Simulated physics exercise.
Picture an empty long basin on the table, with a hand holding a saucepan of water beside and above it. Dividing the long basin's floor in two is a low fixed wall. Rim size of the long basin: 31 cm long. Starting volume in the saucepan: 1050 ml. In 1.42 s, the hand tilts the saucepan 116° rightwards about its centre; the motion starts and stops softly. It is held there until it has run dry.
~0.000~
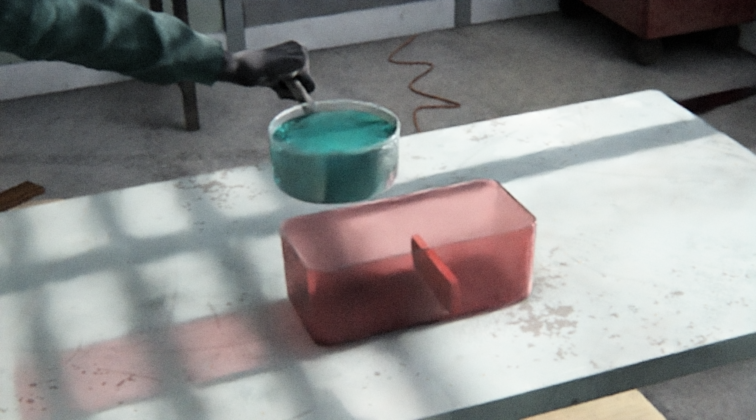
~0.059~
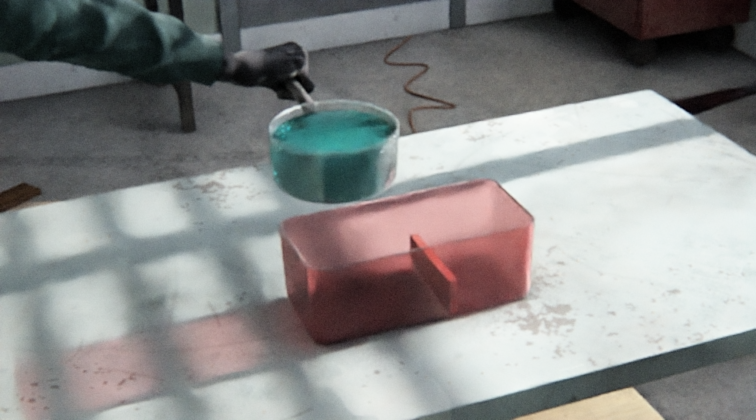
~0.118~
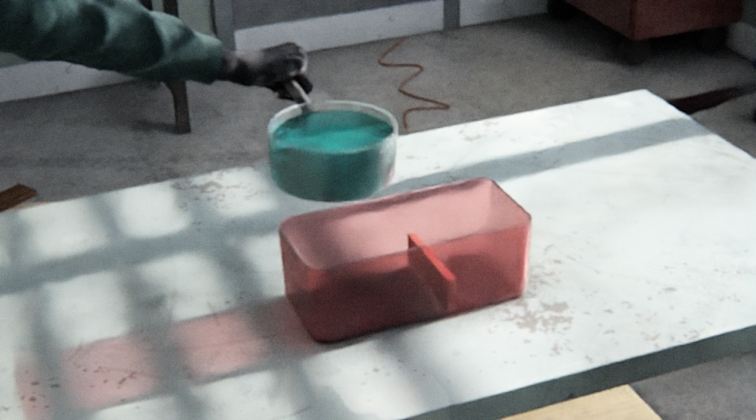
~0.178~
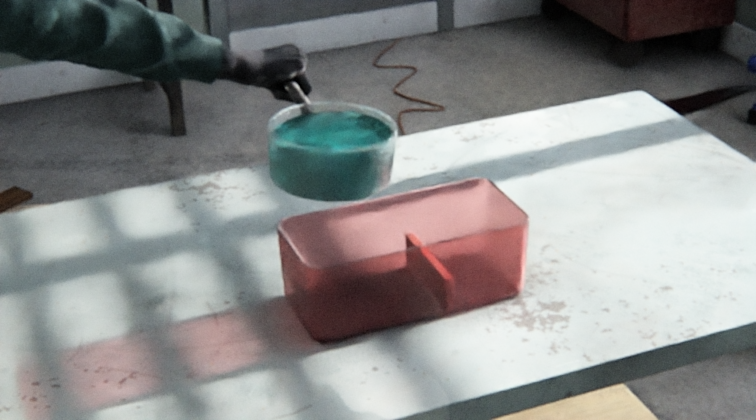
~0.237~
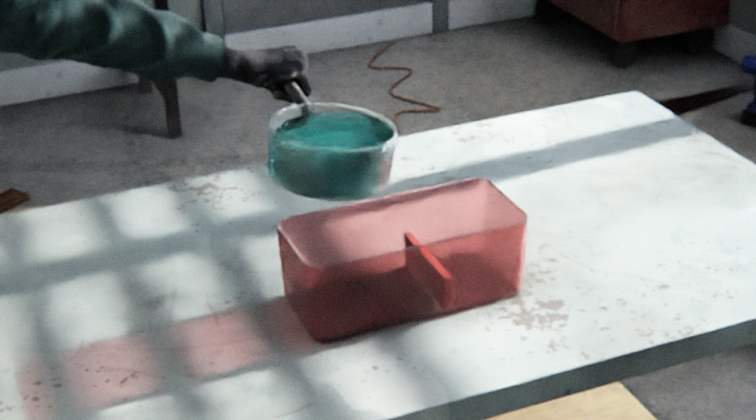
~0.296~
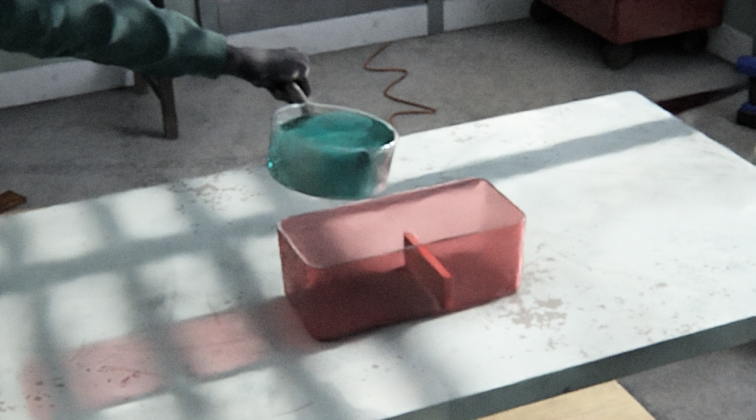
A gloved hand held a clear saucepan of teal liquid above a see-through red basin with a divider on a worn white table, then slowly tilted the pan slightly to the right.
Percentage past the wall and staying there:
58 percent.
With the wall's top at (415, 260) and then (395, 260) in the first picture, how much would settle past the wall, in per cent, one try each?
In turn about 75 and 85 per cent.
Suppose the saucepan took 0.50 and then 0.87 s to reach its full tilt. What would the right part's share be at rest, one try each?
Respectively 25 and 40 %.
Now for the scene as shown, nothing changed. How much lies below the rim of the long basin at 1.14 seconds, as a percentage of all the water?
Around 92 per cent of the whole.
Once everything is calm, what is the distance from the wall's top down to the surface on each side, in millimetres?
I'd say some 32 mm on the left and some 8 mm on the right.
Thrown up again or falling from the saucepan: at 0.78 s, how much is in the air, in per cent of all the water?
It comes to about 30 percent.
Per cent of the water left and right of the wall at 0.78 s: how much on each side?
Around 4 on the left and around 24 on the right.
After 0.78 s the tilt is 67° and 41 per cent is still to pour, 4 is left of the wall and 25 right of it.
After 1.14 s the tilt is 105° and 5 per cent is still to pour, 32 is left of the wall and 59 right of it.
After 1.51 s the tilt is 116° and 0 per cent is still to pour, 42 is left of the wall and 58 right of it.
After 1.92 s the tilt is 116° and 0 per cent is still to pour, 42 is left of the wall and 58 right of it.
In the end 42 per cent lies left of the wall, 58 right of it and 0 outside.
